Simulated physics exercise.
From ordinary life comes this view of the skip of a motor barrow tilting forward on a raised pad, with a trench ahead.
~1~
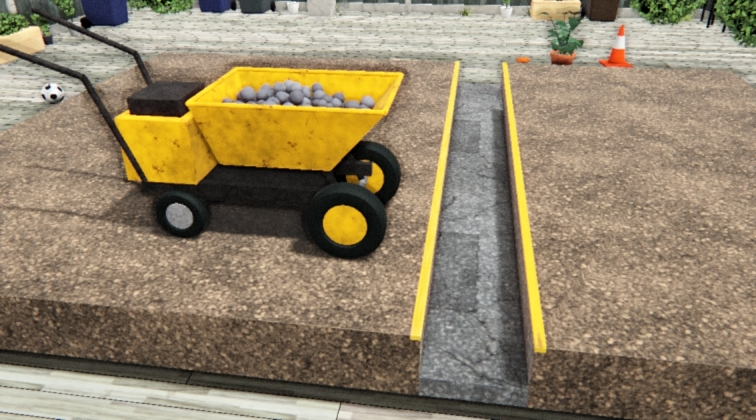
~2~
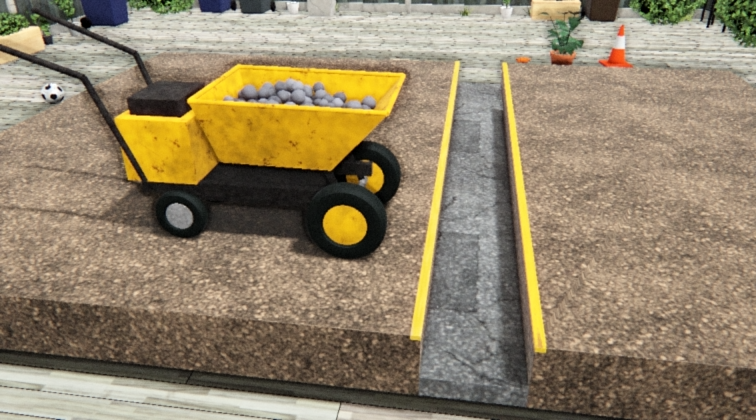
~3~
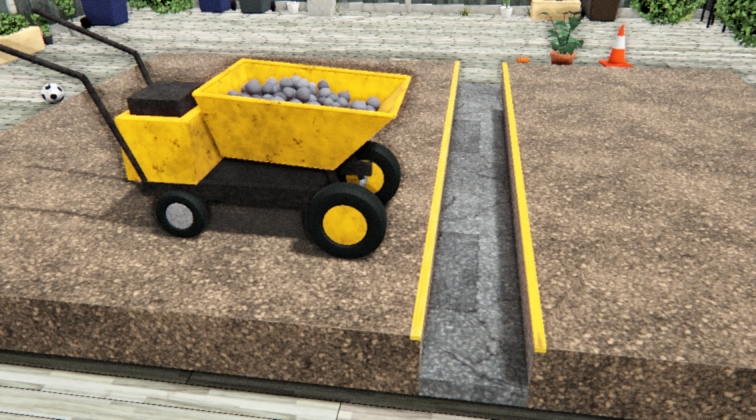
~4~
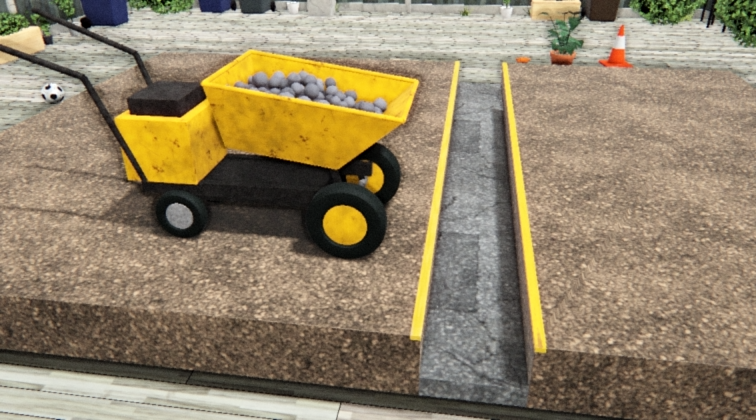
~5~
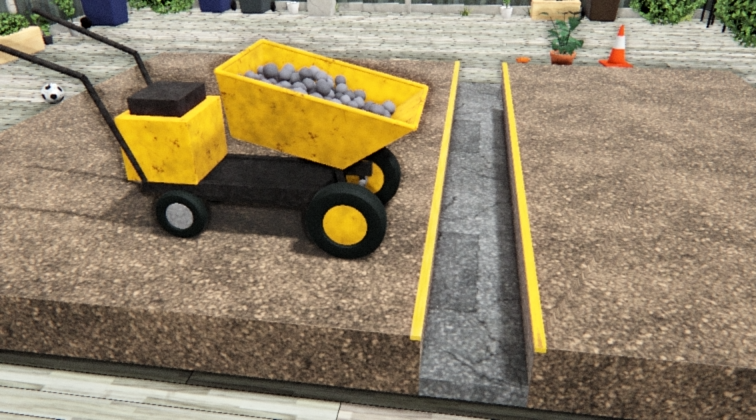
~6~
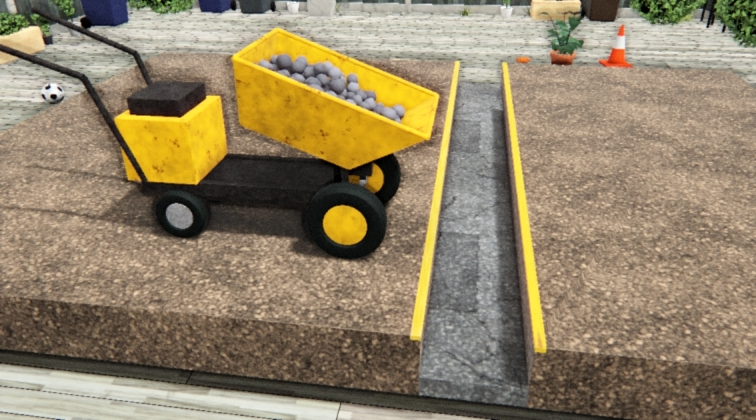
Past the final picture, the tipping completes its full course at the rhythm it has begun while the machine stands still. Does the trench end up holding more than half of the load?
Yes.
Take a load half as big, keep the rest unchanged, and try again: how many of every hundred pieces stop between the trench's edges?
It would be around 100 per cent.
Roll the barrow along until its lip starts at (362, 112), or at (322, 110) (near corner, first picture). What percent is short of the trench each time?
In turn, around 0 per cent and 10 per cent.
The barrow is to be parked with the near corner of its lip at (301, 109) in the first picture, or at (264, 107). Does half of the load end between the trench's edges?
To start, the greater share; after that, the lesser share.
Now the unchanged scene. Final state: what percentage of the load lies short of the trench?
Roughly 0 in a hundred.
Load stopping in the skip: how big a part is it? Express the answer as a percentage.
Close to 0 per cent.
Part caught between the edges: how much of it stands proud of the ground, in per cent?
Around 0 in a hundred.
Just after the last frame, skip tipped steeply; every one in the skip.
A moment on, skip tipped right over; roughly half in the skip; roughly a third in or heaped over the trench; just a few beyond it; just a few falling.
Further on, skip tipped right over; just a few in the skip; the larger part in or heaped over the trench; about a tenth beyond it.
When it is over, skip tipped right over; the larger part in or heaped over the trench; about a tenth beyond it.
